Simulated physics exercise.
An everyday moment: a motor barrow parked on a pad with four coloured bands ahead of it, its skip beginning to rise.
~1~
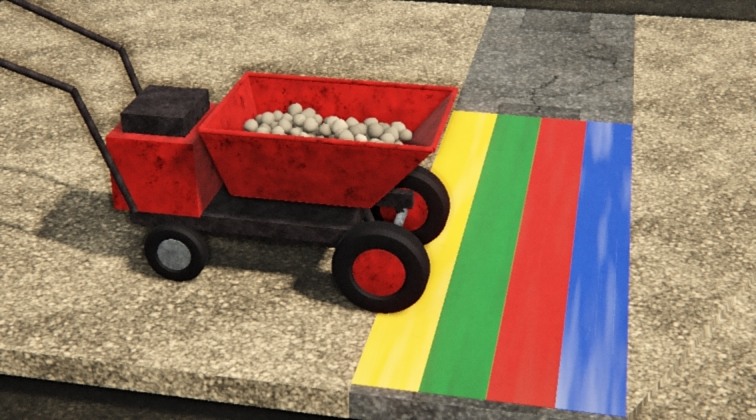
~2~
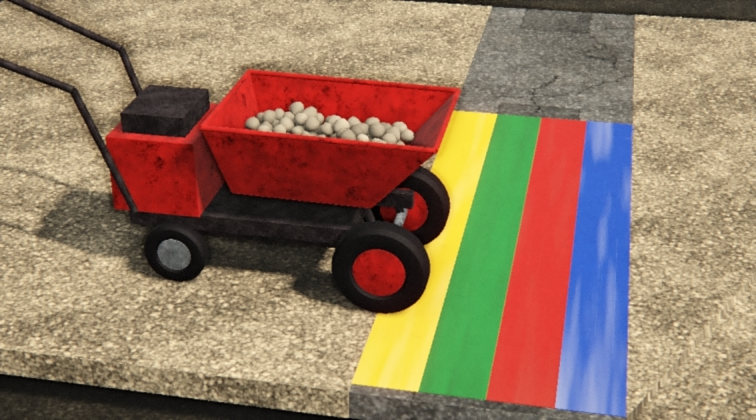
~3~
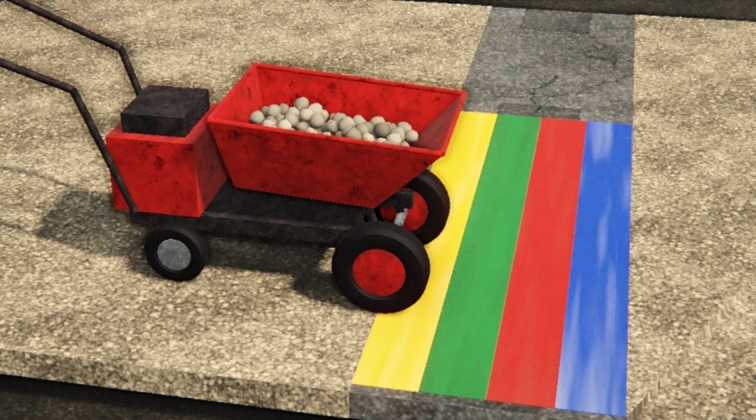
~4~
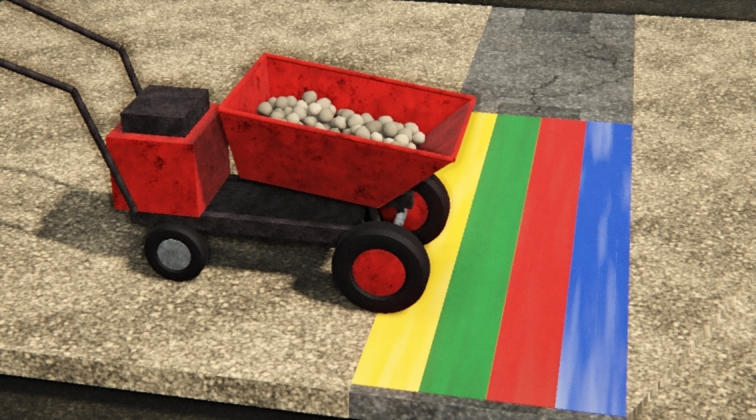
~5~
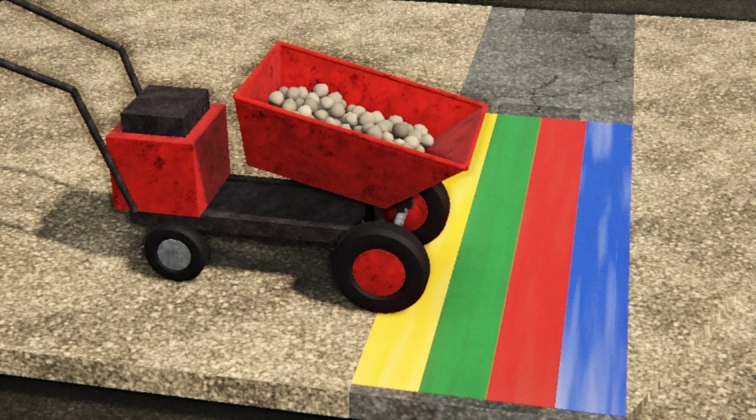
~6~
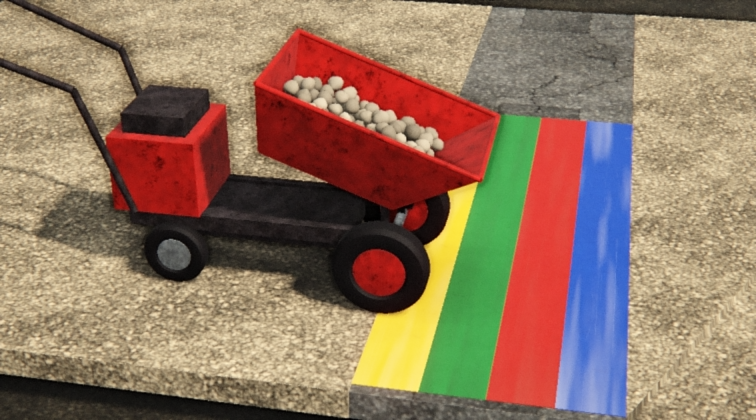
On a rough concrete slab, a red motor barrow loaded with round, pale pebbles stood by yellow, green, red and blue stripes while its skip slowly lifted at the back and tilted toward the right.
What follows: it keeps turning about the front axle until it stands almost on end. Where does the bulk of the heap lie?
The blue one gets the largest share.
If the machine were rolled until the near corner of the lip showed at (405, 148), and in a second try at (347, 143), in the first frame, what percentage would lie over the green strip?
In turn 0 and 40 in a hundred.
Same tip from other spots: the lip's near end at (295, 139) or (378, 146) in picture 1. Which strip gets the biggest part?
One: That green strip. Two: The strip in red.
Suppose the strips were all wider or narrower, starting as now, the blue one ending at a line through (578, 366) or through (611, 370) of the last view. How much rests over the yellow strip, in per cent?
In turn 0 and 0 in a hundred.
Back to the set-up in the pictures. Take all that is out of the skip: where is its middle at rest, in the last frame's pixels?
Near (594, 290).
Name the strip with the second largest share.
The runner-up: That red strip.
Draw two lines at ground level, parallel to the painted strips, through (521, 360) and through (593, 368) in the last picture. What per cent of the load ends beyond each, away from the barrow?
Near 80 % and 40 %.
Soon, skip tipped steeply; all in the skip.
A while on, skip tipped right over; about two thirds in the skip; about a quarter over the red strip; a small part over the blue strip.
Towards the end, skip tipped right over; about a quarter in the skip; about a quarter over the red strip; about a third over the blue strip; about a quarter off the paint.
Finally, skip tipped right over; about a quarter in the skip; none over the yellow strip; none over the green strip; about a quarter over the red strip; about a third over the blue strip; about a quarter off the paint.
